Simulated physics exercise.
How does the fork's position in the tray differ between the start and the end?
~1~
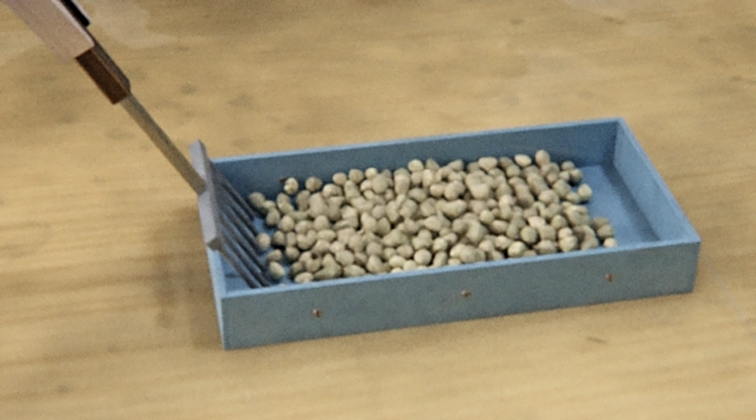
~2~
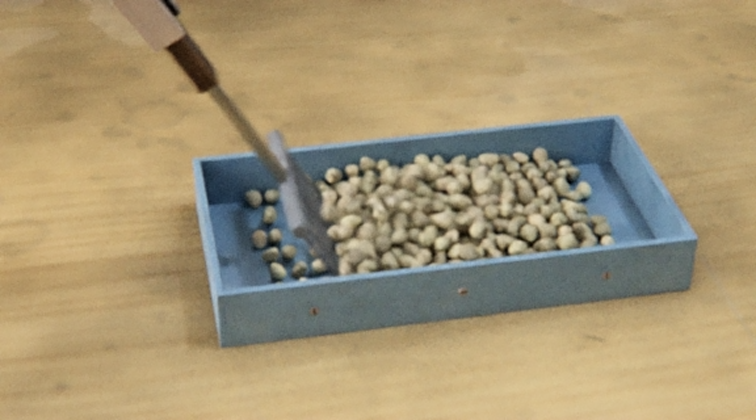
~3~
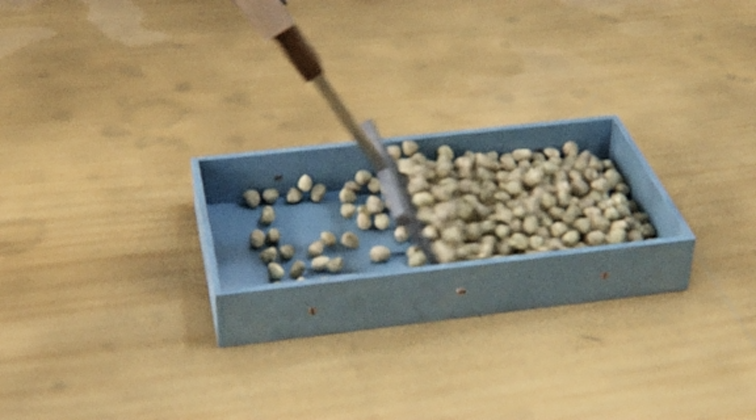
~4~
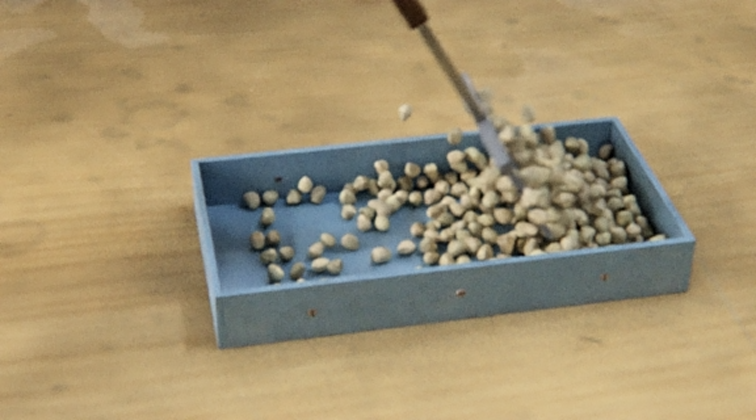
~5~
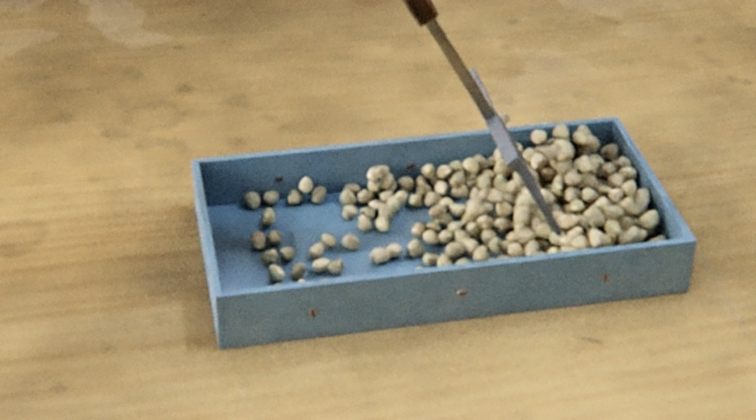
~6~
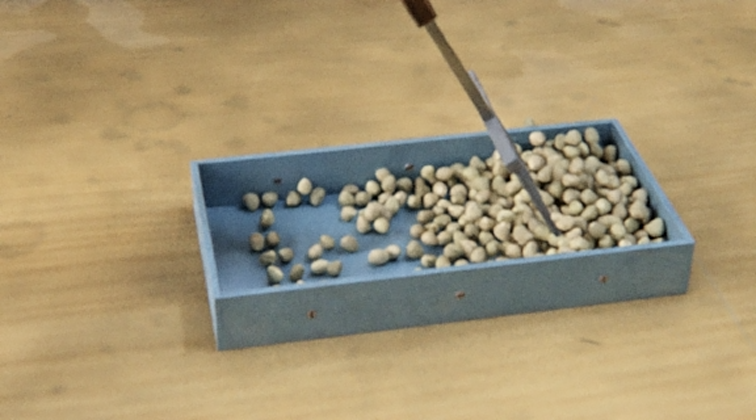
At the start the fork is at the left end of the tray, and at the end it rests much farther right, among the heaped beans.
Robot arm pushing a fork rightward through dried beans in a blue tray, tossing some up, then resting in the heap.
